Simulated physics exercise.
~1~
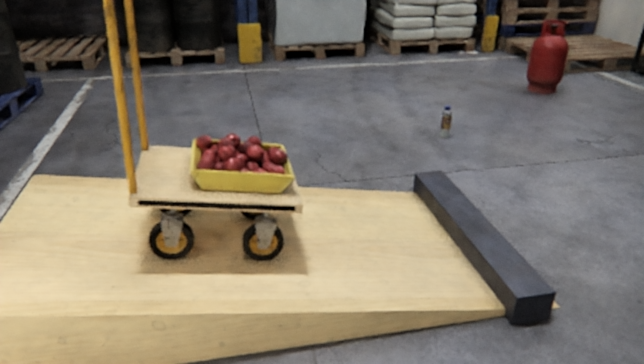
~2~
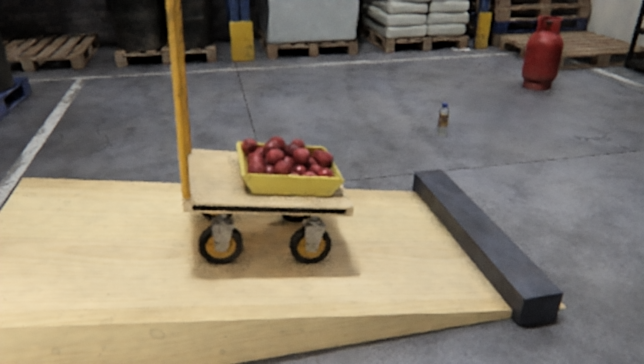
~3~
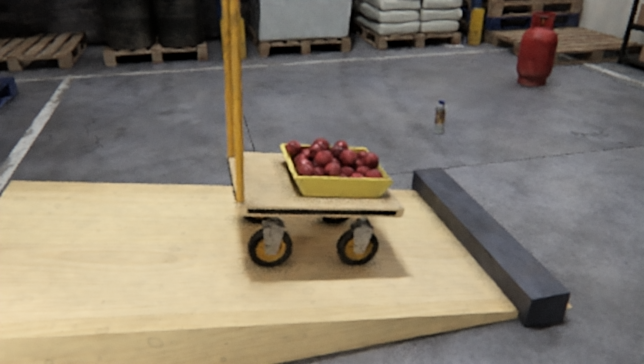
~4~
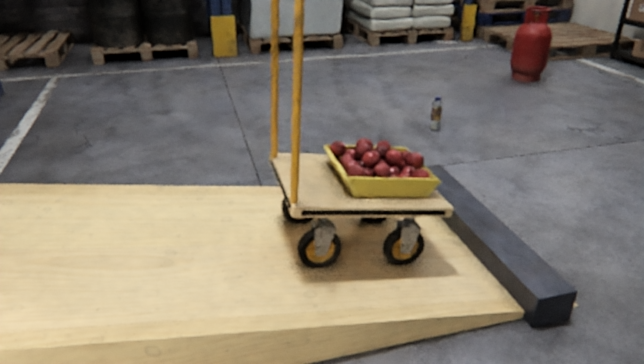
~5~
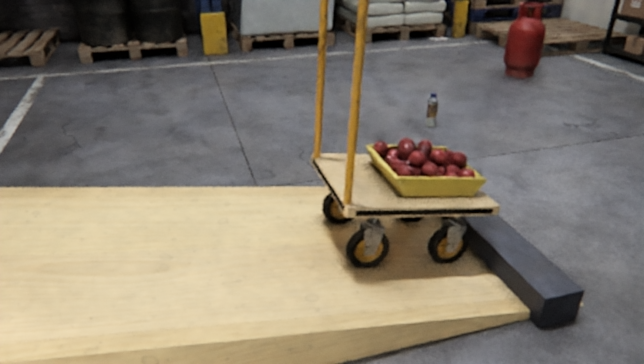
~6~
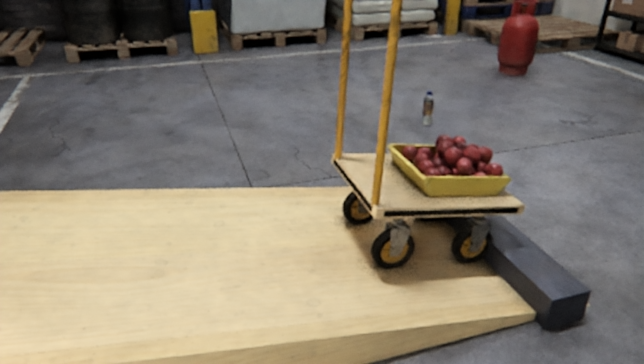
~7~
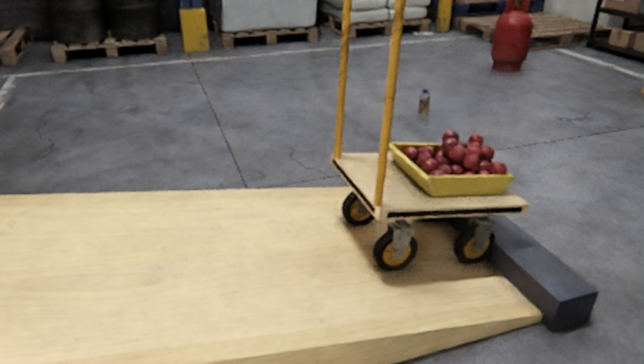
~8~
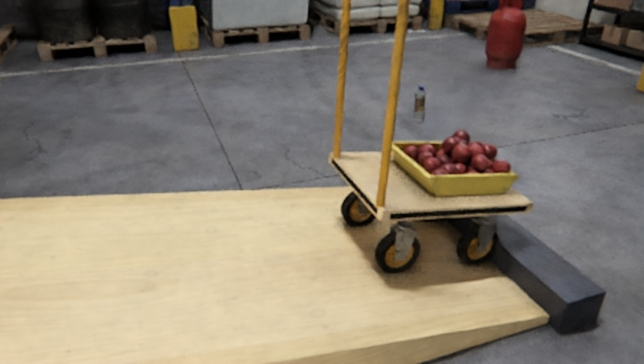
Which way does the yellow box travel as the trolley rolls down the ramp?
The yellow box travels to the right, riding on the trolley until it stops at the dark block.
